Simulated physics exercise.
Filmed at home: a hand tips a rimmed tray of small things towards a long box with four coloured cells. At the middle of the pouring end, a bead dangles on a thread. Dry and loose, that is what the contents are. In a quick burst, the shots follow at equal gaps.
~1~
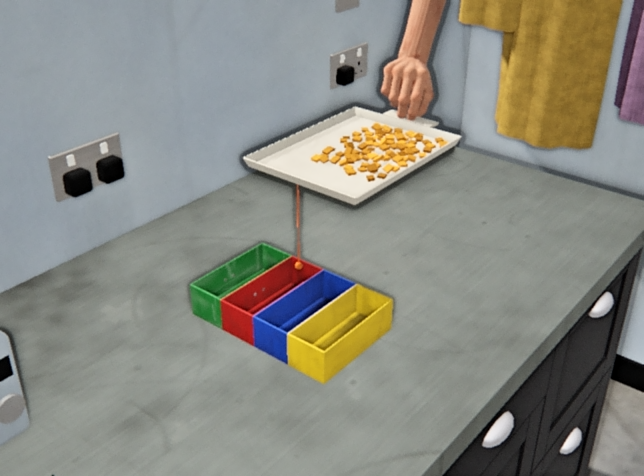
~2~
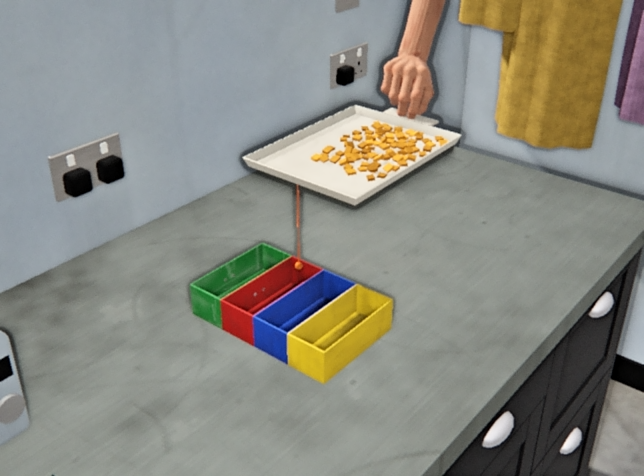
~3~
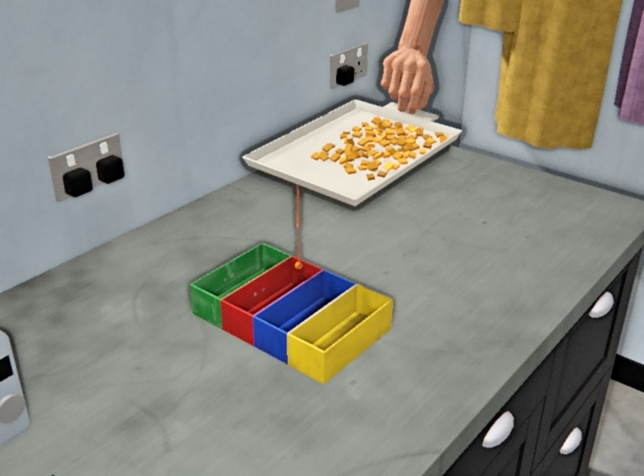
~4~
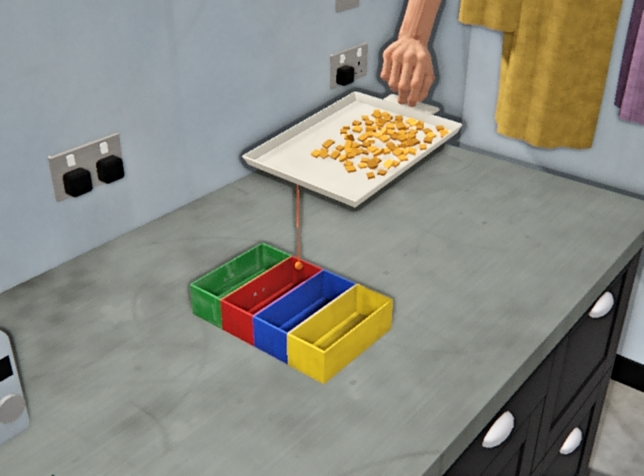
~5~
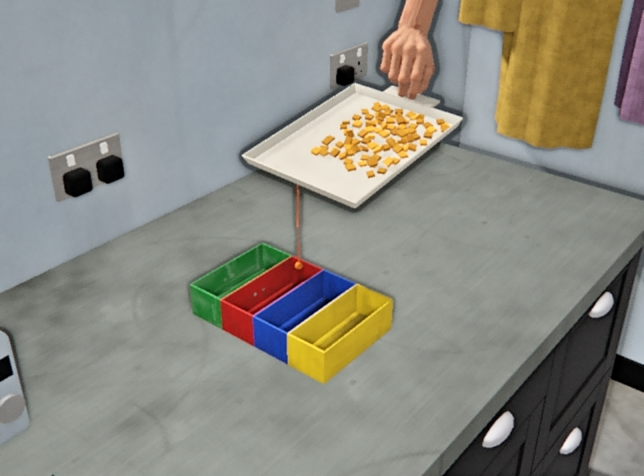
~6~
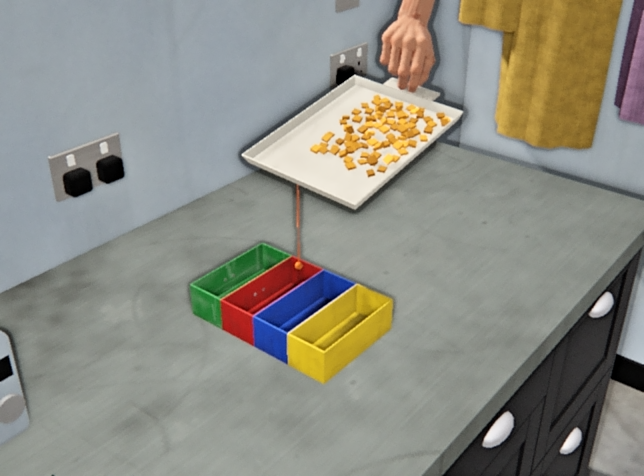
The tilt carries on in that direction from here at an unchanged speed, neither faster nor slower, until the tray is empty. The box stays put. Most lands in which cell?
In the yellow cell.
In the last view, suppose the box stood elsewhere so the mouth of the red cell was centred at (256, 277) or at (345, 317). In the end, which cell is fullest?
For the first position it is the cell in yellow, and for the second it is the red one.
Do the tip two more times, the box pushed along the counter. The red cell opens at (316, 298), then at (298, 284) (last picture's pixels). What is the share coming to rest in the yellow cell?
Respectively 0 percent and 30 percent.
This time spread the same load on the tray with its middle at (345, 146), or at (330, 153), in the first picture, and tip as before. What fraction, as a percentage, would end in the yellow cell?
Roughly 50 per cent, and 40 per cent.
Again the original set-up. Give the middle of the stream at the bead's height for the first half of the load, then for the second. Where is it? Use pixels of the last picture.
The opening part goes through (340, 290); what follows goes through (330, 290).
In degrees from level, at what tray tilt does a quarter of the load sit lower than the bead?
The tilt then is about 65°.
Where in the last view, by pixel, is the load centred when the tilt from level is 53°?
Mark it at roughly (344, 187) in the final frame.
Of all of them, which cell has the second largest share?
The answer here is blue.
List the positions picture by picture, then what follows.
Corners of the pouring end near (249, 157) and (355, 195), level; middle of the load near (384, 148), small crackers; bead on its thread near (299, 266); green cell near (207, 304); red cell near (238, 320); blue cell near (271, 337); yellow cell near (306, 356), in the first picture.
Corners of the pouring end near (249, 157) and (355, 196), level; middle of the load near (384, 147), in the second picture.
Corners of the pouring end near (248, 157) and (355, 196), tipped barely, lowest at the right corner; middle of the load near (384, 144), in the third picture.
Corners of the pouring end near (248, 156) and (355, 198), tipped a little, lowest at the right corner; middle of the load near (384, 139), in the fourth picture.
Corners of the pouring end near (248, 155) and (355, 199), tipped a little, lowest at the right corner; middle of the load near (384, 134), in the fifth picture.
Corners of the pouring end near (247, 154) and (355, 201), tipped a little, lowest at the right corner; middle of the load near (384, 130); green cell near (207, 304); red cell near (238, 320); blue cell near (271, 337); yellow cell near (306, 356), in the sixth picture.
Shortly afterwards, tray tipped steeply; all but a few on the tray; a little falling or outside the box.
Next, tray tipped right over; near a quarter on the tray; near a third in the yellow cell; a little in the blue cell; near a quarter falling or outside the box.
Some moments later, tray tipped past a quarter turn; near two thirds in the yellow cell; near a third in the blue cell; a little in the red cell; only a few falling or outside the box.
In the end, tray tipped past a quarter turn; near two thirds in the yellow cell; near a third in the blue cell; a little in the red cell; none at all in the green cell; only a few outside the box.
